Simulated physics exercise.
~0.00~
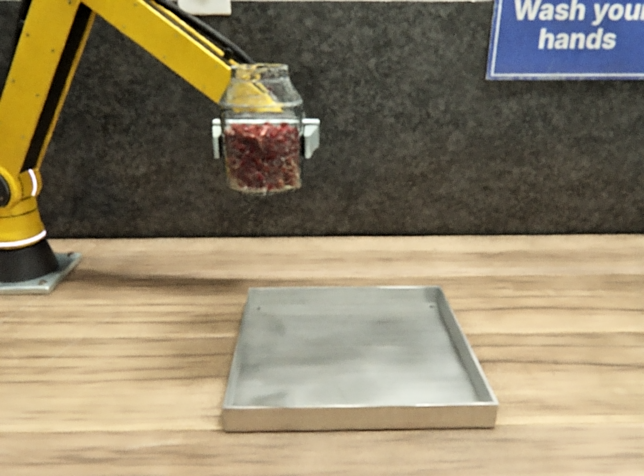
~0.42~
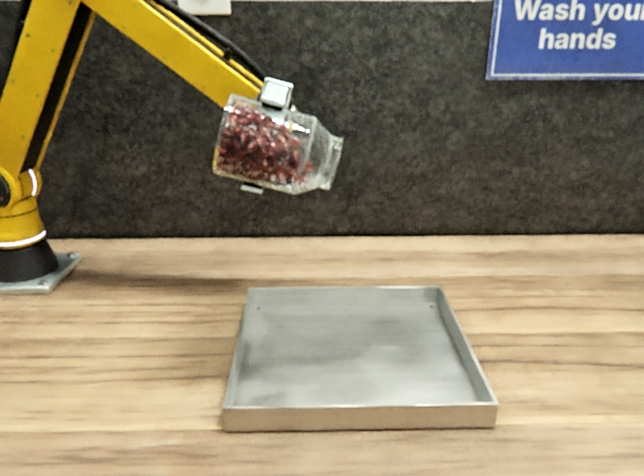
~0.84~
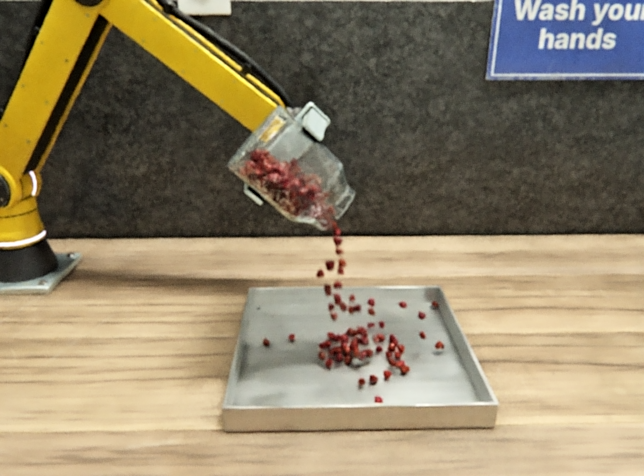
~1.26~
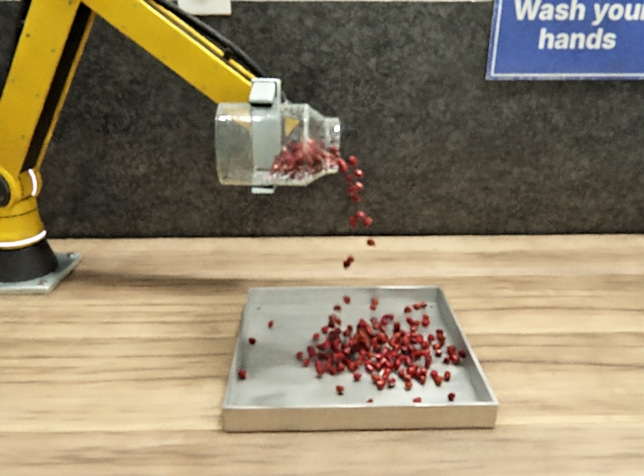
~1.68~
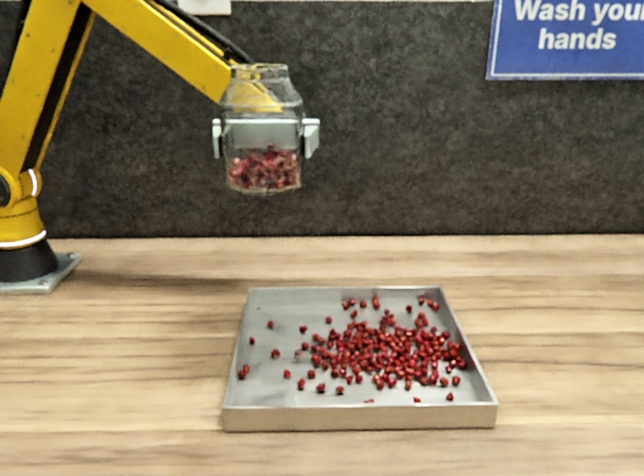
At the start, a yellow robot arm holds a clear jar of dark red beans upright above a shallow metal tray on a wooden table. The arm tips the jar onto its side with its mouth to the right, and the beans shift inside. It then tilts the mouth further downward, and beans stream out, scattering across the tray. As the jar swings back toward level, a thinner trail still falls from its mouth. Finally the jar is upright again with some beans left at the bottom, while most lie spread over the tray.
